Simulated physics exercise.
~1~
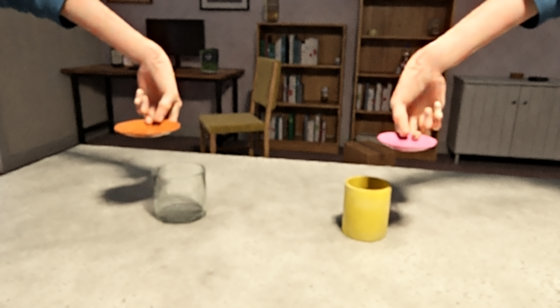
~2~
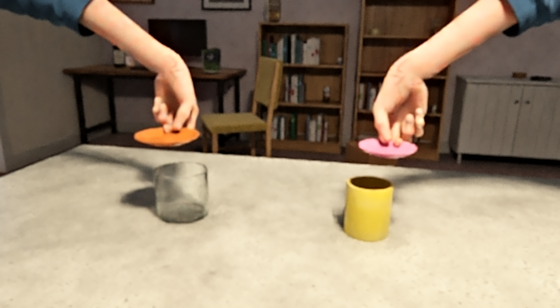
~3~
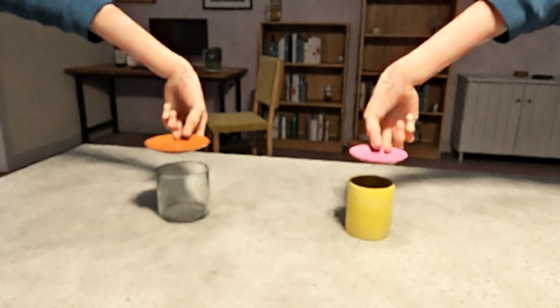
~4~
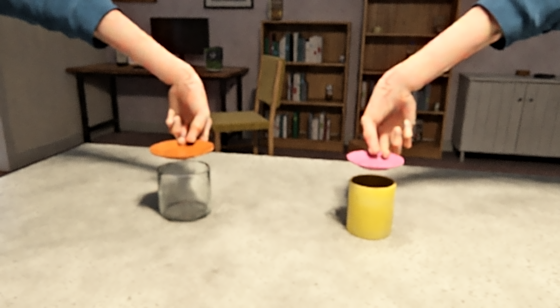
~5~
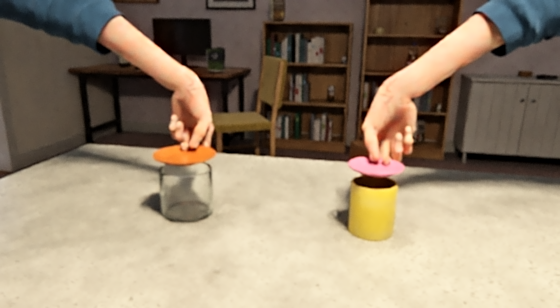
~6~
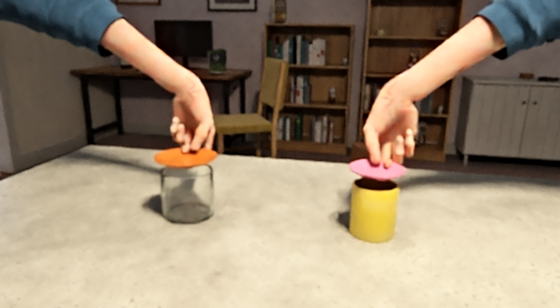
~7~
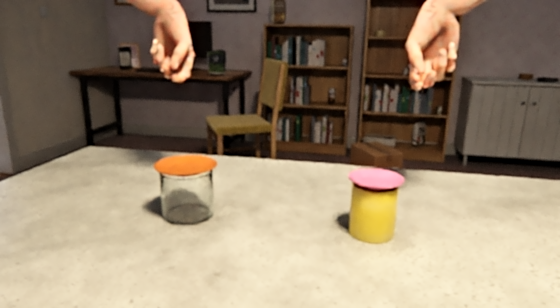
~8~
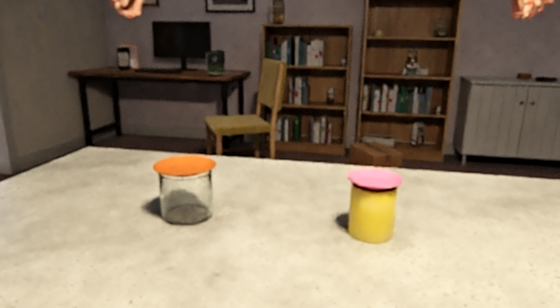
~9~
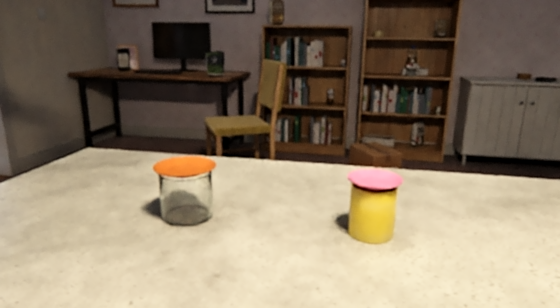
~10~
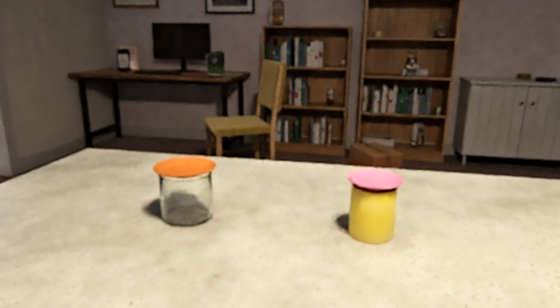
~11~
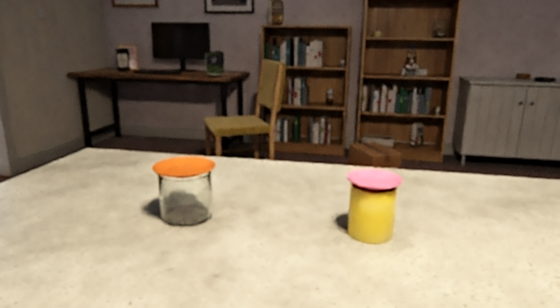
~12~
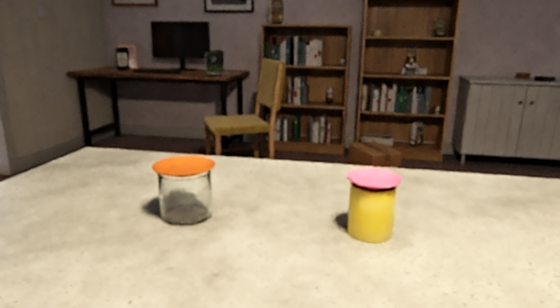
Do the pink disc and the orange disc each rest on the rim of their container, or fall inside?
Both rest on the rim, with the pink disc covering the yellow cup and the orange disc covering the clear glass like lids.
